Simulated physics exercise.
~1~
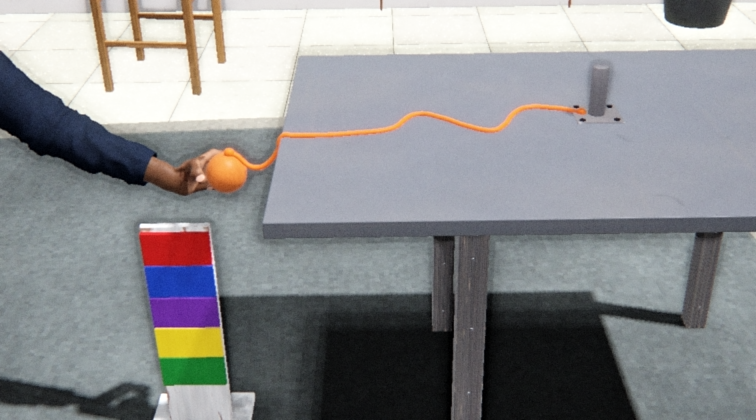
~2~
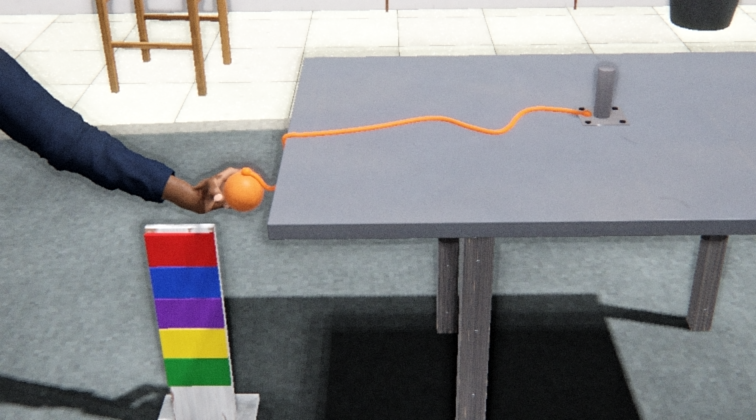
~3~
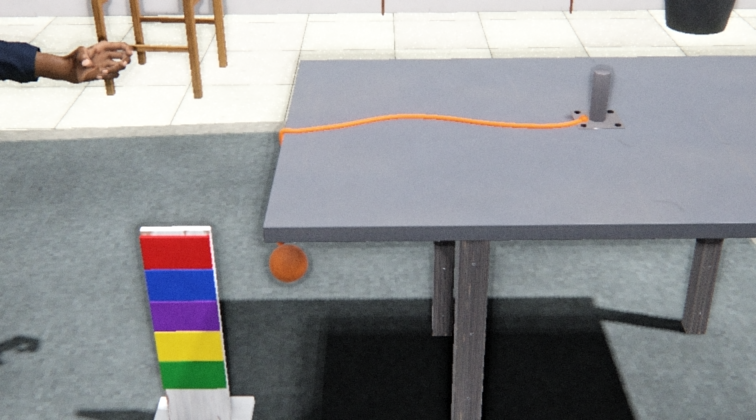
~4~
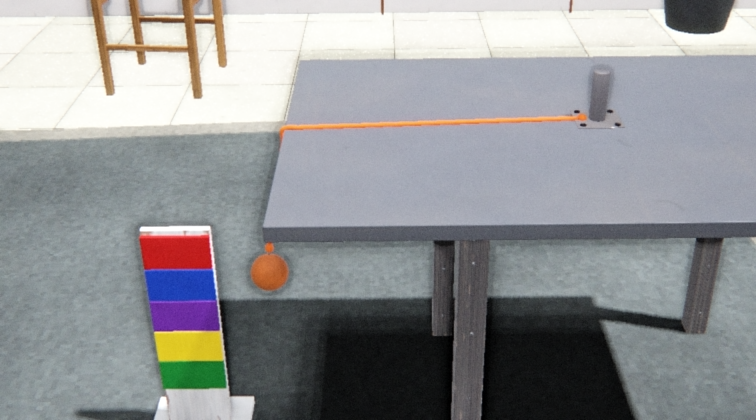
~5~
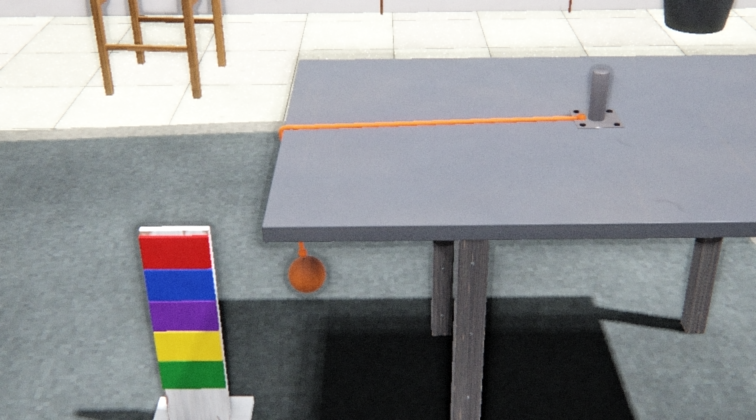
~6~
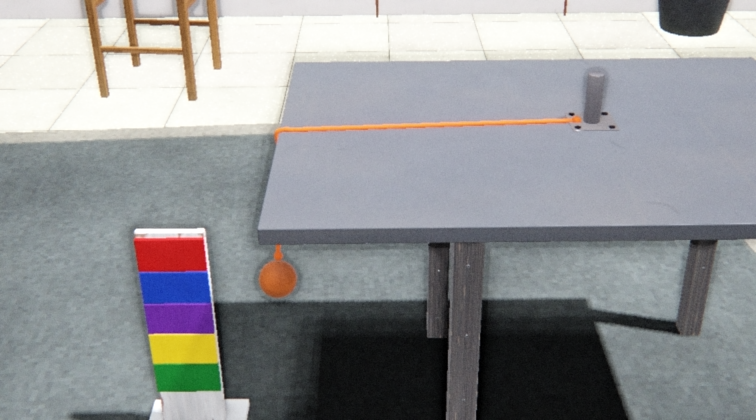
An orange ball on a cord is released past a table edge and swings, level with blue.
